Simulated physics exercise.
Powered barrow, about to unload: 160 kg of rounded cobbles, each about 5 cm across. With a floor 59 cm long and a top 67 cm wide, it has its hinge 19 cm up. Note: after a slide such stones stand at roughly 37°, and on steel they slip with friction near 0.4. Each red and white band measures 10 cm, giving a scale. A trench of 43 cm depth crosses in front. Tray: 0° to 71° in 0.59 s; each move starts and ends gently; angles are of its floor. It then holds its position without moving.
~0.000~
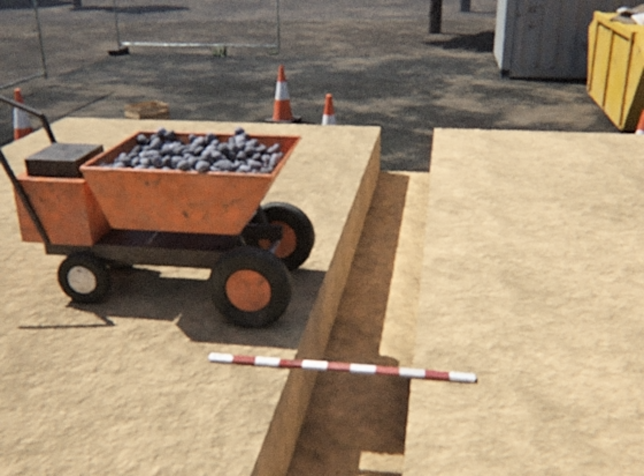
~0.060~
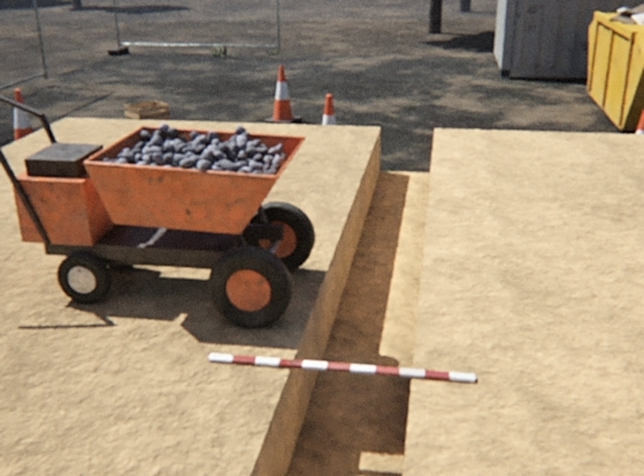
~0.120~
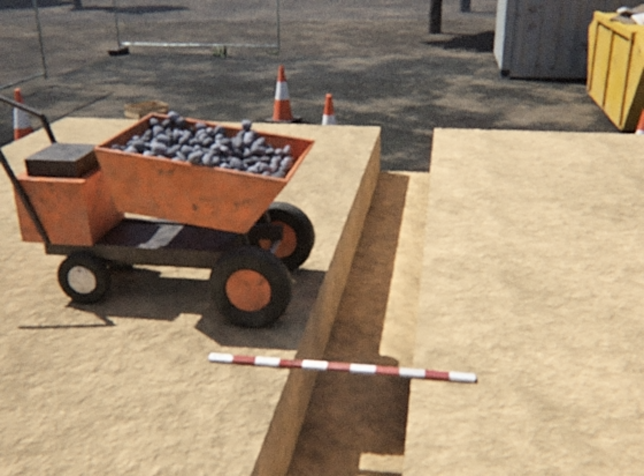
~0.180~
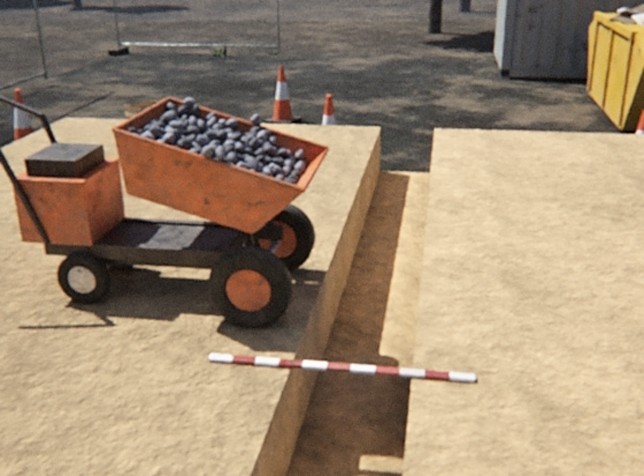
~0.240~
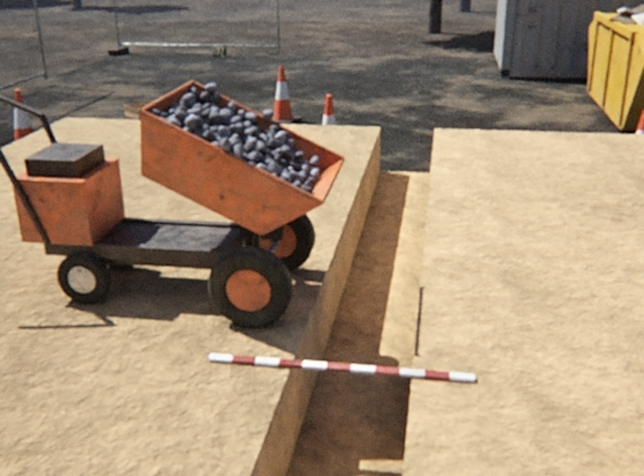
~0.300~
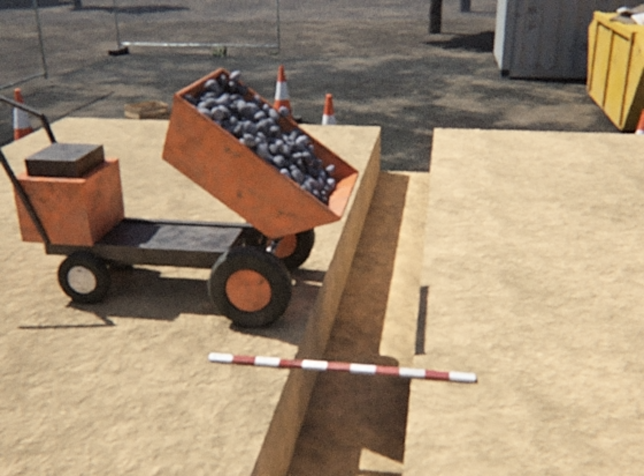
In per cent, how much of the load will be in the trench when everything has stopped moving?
Around 36 per cent of it.
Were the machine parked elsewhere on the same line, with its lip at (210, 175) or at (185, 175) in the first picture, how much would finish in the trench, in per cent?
That gives roughly 85 per cent and roughly 100 per cent.
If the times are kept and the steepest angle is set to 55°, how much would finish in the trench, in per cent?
Then roughly 20 percent.
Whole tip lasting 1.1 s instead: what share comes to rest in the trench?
55 %.
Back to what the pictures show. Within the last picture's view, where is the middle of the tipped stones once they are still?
(458, 304).
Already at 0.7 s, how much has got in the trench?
Around 10 per cent of it, at that instant.
After 0.4 s the floor is at 60°; 100 % in the tray; the foremost stones are at (354, 225).
After 0.7 s the floor is at 71°; 66 % in the tray, 11 % in the trench, 23 % past the trench; the foremost stones are at (462, 304).
After 1.0 s the floor is at 71°; 18 % in the tray, 17 % in the trench, 65 % past the trench; the foremost stones are past the picture's edge.
After 3.0 s the floor is at 71°; 0 % in the tray, 36 % in the trench, 64 % past the trench; the foremost stones are past the picture's edge.
